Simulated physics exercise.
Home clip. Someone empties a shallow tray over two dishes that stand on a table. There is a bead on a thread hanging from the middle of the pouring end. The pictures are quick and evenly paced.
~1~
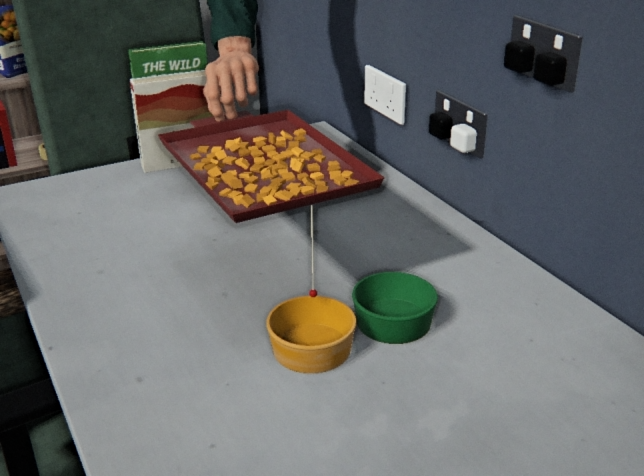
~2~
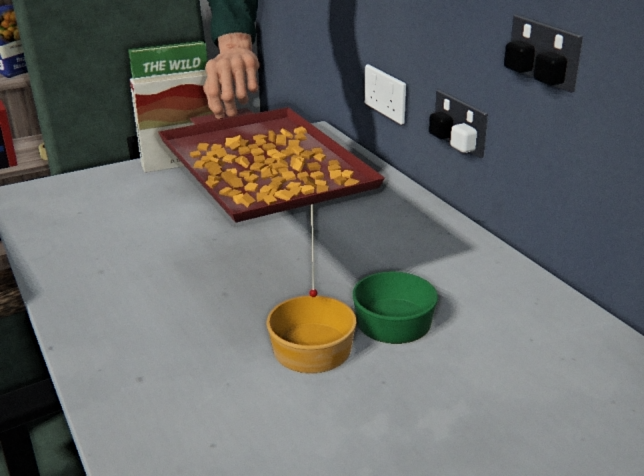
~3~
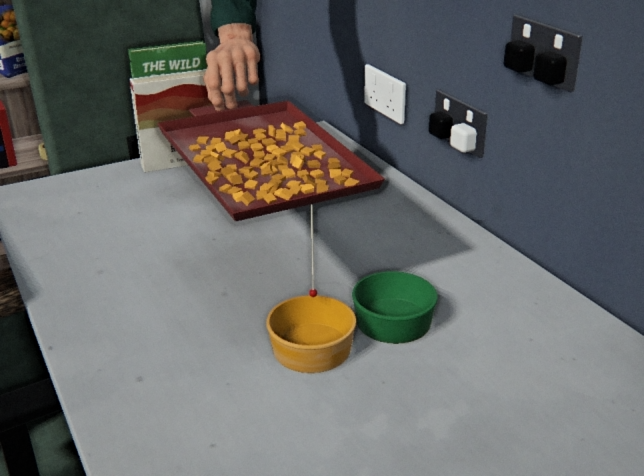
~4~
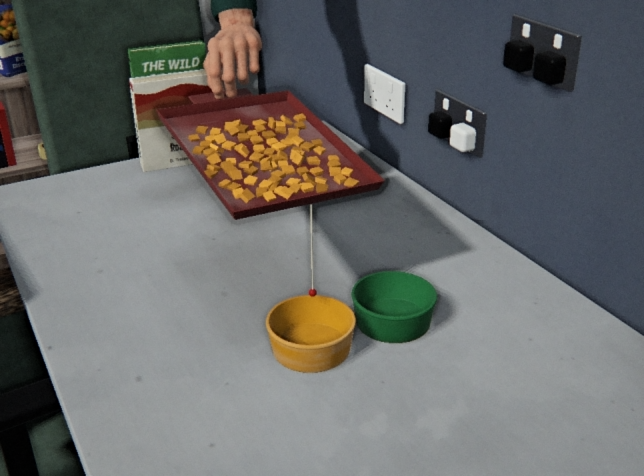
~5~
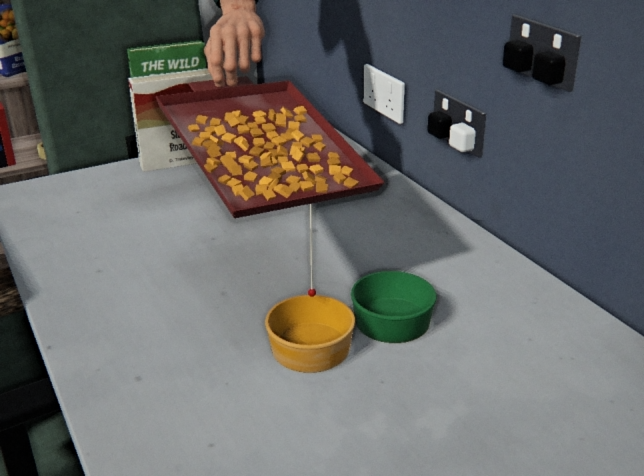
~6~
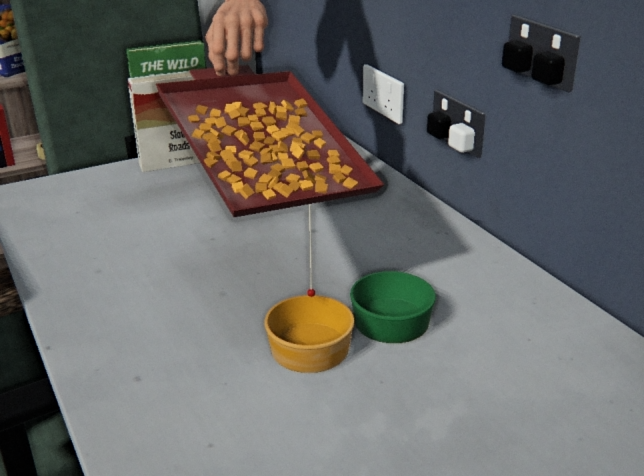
On a grey table beside a dark blue wall, a hand at the far end of a red tray of small orange pieces gradually raises that end, tilting the tray toward a yellow dish and a green dish, which stay still.
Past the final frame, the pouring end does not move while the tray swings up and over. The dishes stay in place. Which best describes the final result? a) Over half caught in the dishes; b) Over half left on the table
(a) Over half caught in the dishes.
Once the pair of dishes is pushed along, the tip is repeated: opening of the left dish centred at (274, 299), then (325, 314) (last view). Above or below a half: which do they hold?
Result, first setup: A minority share; second setup: A majority share.
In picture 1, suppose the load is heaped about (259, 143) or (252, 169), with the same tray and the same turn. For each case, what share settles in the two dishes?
First about 80, then 80 per cent.
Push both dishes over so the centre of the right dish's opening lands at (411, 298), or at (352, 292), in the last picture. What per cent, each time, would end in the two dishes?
You'd get near 60 per cent and afterwards near 60 per cent.
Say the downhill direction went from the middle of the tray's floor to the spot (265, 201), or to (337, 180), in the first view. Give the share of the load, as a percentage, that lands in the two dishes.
Shares, approx.: 40 %, then 60 %.
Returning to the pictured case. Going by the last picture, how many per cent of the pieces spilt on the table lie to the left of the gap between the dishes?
Share to the left: Near 40 per cent.
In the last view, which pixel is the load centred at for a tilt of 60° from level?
Check around (323, 174) in the last picture.
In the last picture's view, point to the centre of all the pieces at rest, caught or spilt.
Close to (382, 323), more or less.
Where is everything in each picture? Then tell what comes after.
The first picture shows corners of the pouring end at (235, 212) and (379, 177), level; middle of the load at (266, 170), small crackers; left dish at (332, 355); right dish at (417, 326); bead on its thread at (313, 293).
The second picture shows corners of the pouring end at (235, 211) and (380, 177), level; middle of the load at (267, 169).
The third picture shows corners of the pouring end at (236, 210) and (380, 178), tipped barely, lowest at the right corner; middle of the load at (266, 166).
The fourth picture shows corners of the pouring end at (235, 209) and (380, 179), tipped a little, lowest at the right corner; middle of the load at (266, 161).
The fifth picture shows corners of the pouring end at (236, 208) and (379, 181), tipped a little, lowest at the right corner; middle of the load at (266, 156).
The sixth picture shows corners of the pouring end at (235, 207) and (379, 183), tipped clearly, lowest at the right corner; middle of the load at (266, 152); left dish at (330, 355); right dish at (415, 326).
Soon, tray tipped steeply; all on the tray.
A while on, tray tipped right over; about a quarter on the tray; a small part in the left dish; about a third in the right dish; a small part outside both; about a quarter in the air.
Towards the end, tray tipped past a quarter turn; about a quarter in the left dish; about two thirds in the right dish; a small part outside both.
Finally, tray tipped past a quarter turn; about a quarter in the left dish; about two thirds in the right dish; a small part outside both.
